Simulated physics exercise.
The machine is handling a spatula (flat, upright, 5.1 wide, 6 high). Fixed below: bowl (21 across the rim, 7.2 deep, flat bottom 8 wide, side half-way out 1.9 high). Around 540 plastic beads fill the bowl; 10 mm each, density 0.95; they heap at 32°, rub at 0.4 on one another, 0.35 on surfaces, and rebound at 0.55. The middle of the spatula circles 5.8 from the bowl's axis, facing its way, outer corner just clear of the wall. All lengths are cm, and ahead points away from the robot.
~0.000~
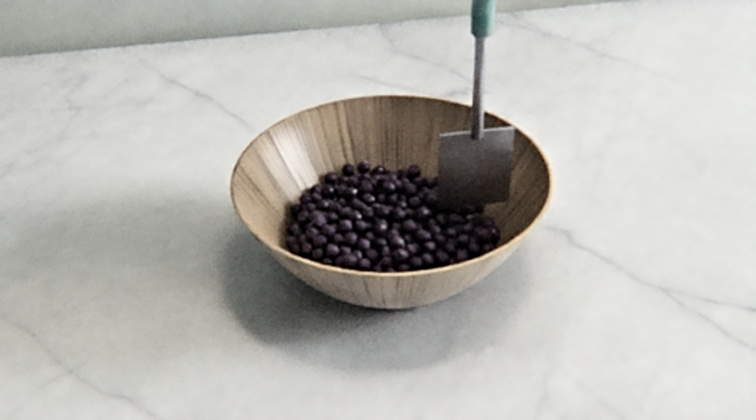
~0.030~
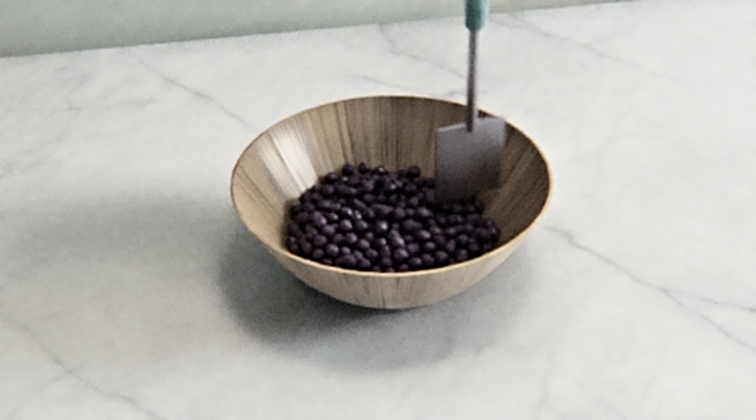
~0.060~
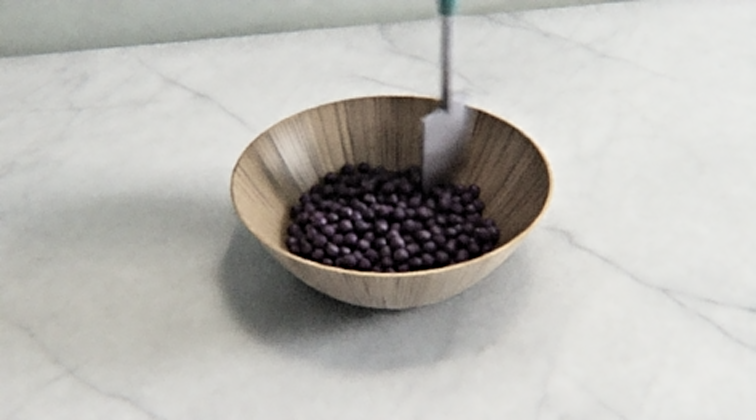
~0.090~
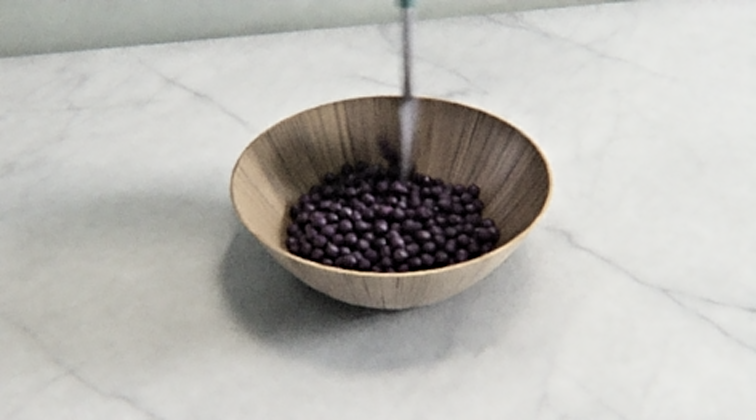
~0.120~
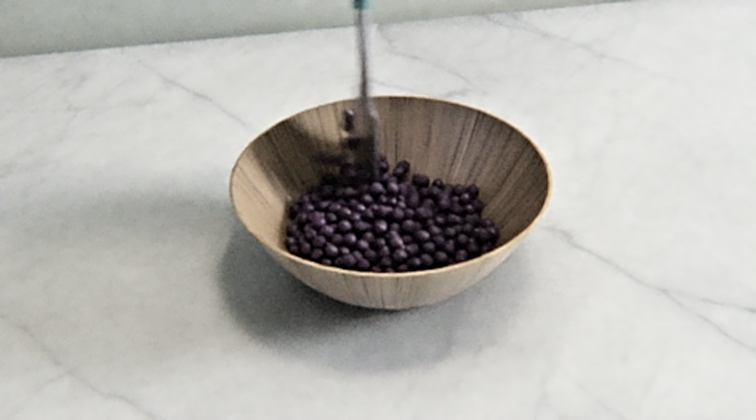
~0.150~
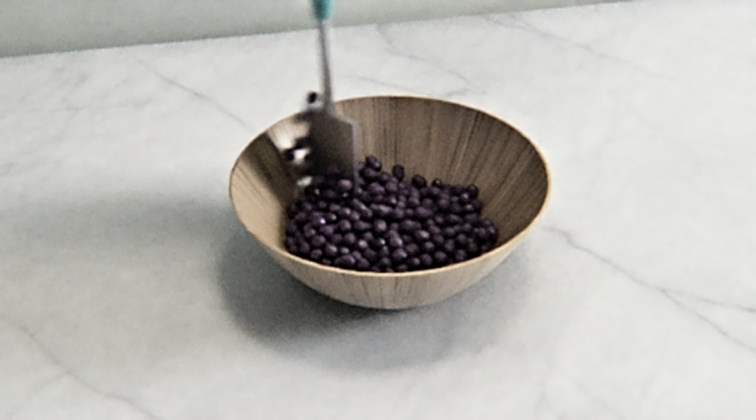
On a pale marble counter, a spatula with a teal handle swept from right to left along the far side of a wooden bowl, turning and pushing some dark purple beads up beside its blade.
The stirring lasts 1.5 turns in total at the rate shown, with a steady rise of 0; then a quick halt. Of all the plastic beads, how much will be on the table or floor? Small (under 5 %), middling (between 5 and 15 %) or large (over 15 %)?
Answer: Middling; between 5 and 15 % of the plastic beads finish on the table or floor.
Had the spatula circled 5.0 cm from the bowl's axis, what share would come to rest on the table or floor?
In that case some 30 per cent.
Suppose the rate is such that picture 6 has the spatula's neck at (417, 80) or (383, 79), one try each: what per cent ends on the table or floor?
Some 0 and 0 per cent.
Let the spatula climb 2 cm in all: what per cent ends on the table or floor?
Some 0 per cent.
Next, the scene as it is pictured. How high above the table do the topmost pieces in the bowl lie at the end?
About 4.5 cm.
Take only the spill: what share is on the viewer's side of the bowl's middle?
About 40 per cent.
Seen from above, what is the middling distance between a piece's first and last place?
Roughly 0 cm.
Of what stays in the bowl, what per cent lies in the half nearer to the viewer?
About 50 per cent.
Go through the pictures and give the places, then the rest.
Spatula neck at (478, 111), 0° round; upper third of the load around (384, 227), from x 290 to 495, top at y 170; 536 in the bowl, in the first frame.
Spatula neck at (472, 103), 11° round; upper third of the load around (384, 227), from x 290 to 495, top at y 170, in the second frame.
Spatula neck at (446, 87), 39° round; upper third of the load around (386, 227), from x 290 to 495, top at y 170, in the third frame.
Spatula neck at (407, 79), 68° round; upper third of the load around (383, 227), from x 290 to 495, top at y 145, in the fourth frame.
Spatula neck at (365, 81), 97° round; upper third of the load around (378, 227), from x 290 to 495, top at y 115, in the fifth frame.
Spatula neck at (327, 92), 126° round; upper third of the load around (375, 227), from x 290 to 490, top at y 100; 536 in the bowl, in the sixth frame.
After 0.31 s, 284° round, highest piece 10 above the table; 526 in the bowl, 2 on the table or floor, 8 in flight or on the tool.
After 0.47 s, 82° round, highest piece 10 above the table; 508 in the bowl, 15 on the table or floor, 13 in flight or on the tool.
After 0.76 s, 180° round, highest piece 4 above the table; 499 in the bowl, 36 on the table or floor, 1 in flight or on the tool.
After 1.46 s, 180° round, highest piece 4 above the table; 499 in the bowl, 37 on the table or floor.
At rest, 499 in the bowl, 37 on the table or floor. That is 7 % on the table or floor.
